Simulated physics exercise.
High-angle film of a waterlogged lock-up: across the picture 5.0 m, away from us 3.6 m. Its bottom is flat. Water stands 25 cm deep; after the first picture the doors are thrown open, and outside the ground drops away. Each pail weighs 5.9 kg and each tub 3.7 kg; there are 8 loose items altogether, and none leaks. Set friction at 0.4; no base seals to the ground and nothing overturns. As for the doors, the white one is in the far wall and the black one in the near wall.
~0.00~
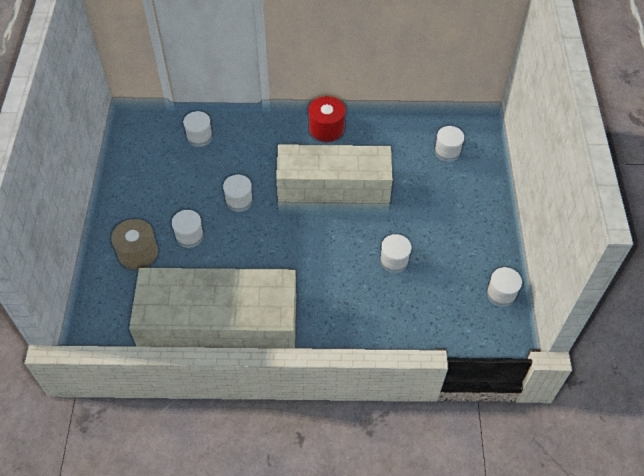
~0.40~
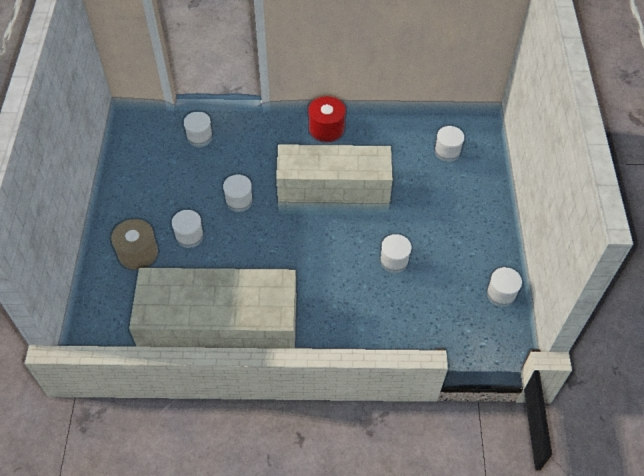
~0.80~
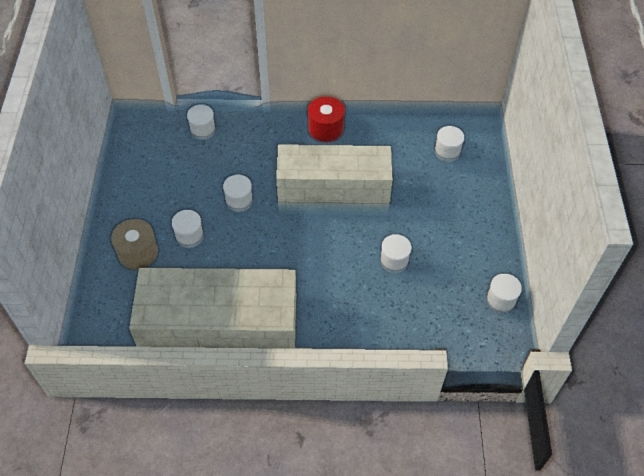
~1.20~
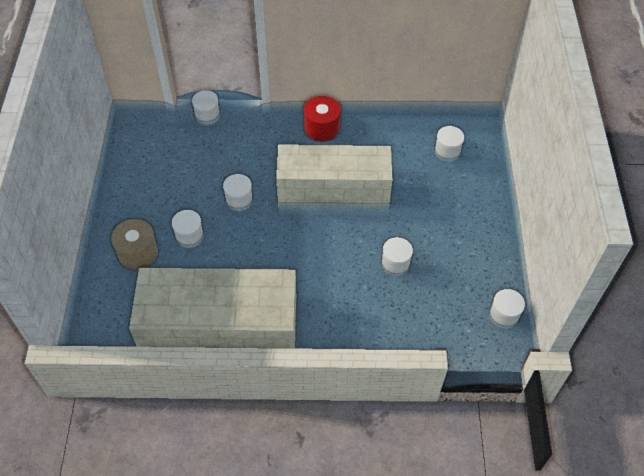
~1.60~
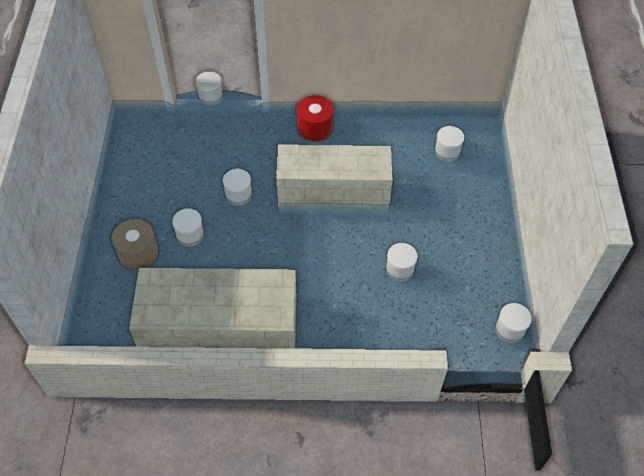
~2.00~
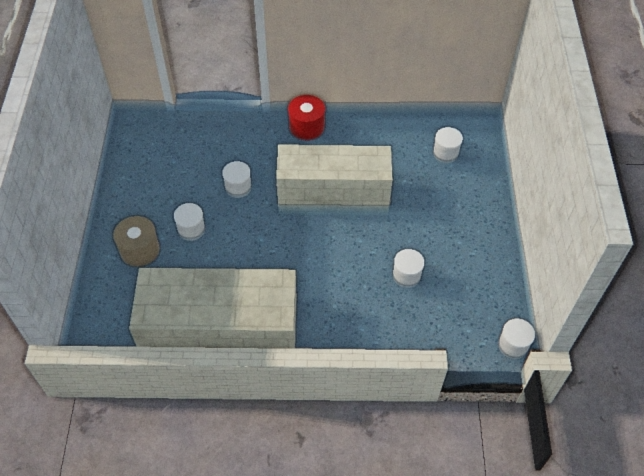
In this clip, white and black doors open in a flooded walled enclosure; a white cylinder drifts out through the far doorway, the red tub shifts slightly left, and another white cylinder drifts toward the near opening.
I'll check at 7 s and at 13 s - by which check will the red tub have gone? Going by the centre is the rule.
It will be gone by the first check.
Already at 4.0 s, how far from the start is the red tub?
Shift by then: About 80 cm.
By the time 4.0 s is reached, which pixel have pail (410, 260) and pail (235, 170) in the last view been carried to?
I'd say close to (430, 289) and close to (229, 147).
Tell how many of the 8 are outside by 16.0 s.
It comes to 6.
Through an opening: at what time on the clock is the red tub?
Around 5.0 s.
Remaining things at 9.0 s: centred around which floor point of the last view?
Roughly at (268, 180).
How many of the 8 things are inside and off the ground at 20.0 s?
I count 0.
After 4.0 s the red tub is near (260, 97), 0.9 m from its start, afloat; 2 of 8 are out; 6 afloat.
After 9.0 s the red tub has gone out (at 5.0 s); 5 of 8 are out; 3 afloat.
After 16.0 s the red tub has gone out (at 5.0 s); 6 of 8 are out; 2 afloat.
After 20.0 s the red tub has gone out (at 5.0 s); 7 of 8 are out; 0 afloat.
